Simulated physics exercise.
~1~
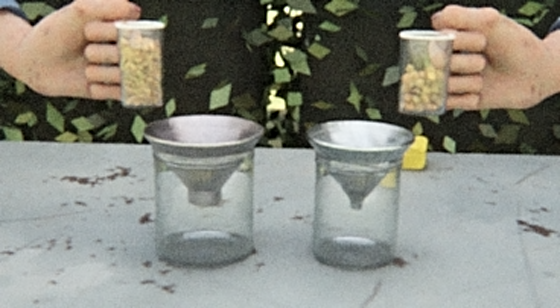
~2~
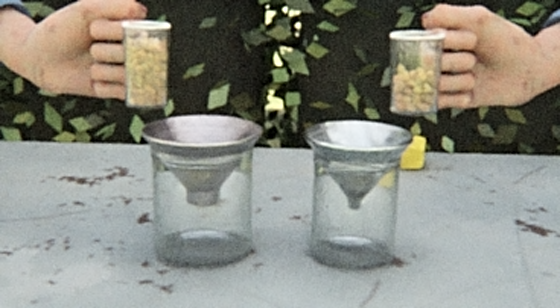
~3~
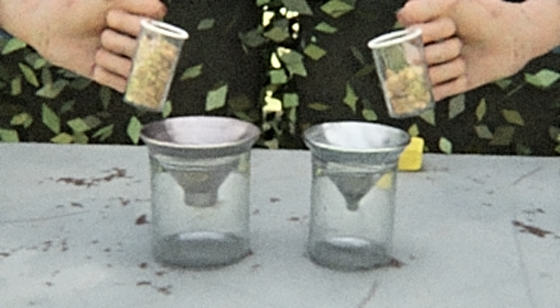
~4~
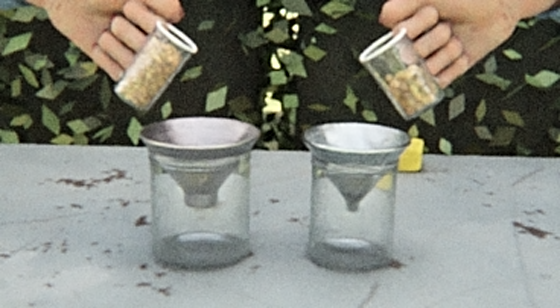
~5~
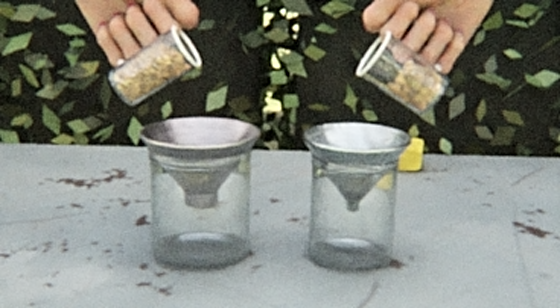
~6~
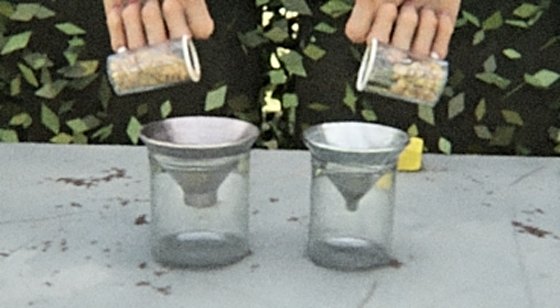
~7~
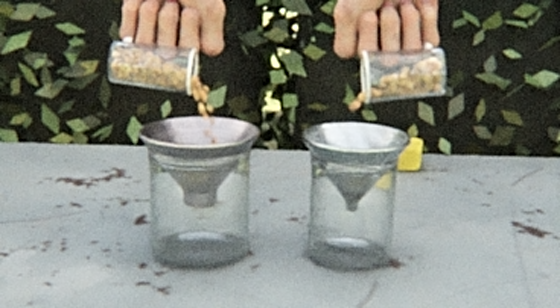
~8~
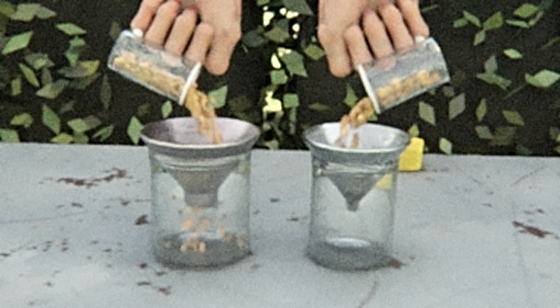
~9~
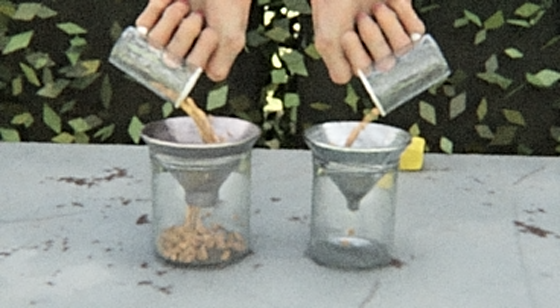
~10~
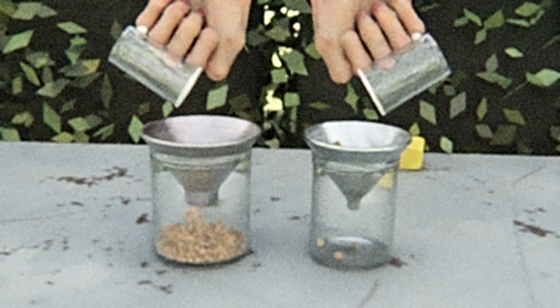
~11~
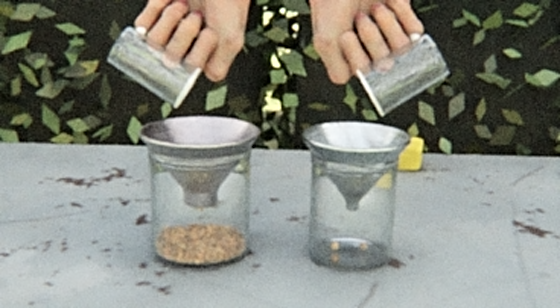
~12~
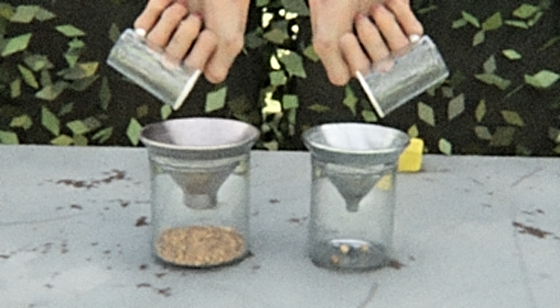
Two hands tip cups of dry bits into funnels; only the left jar fills much.
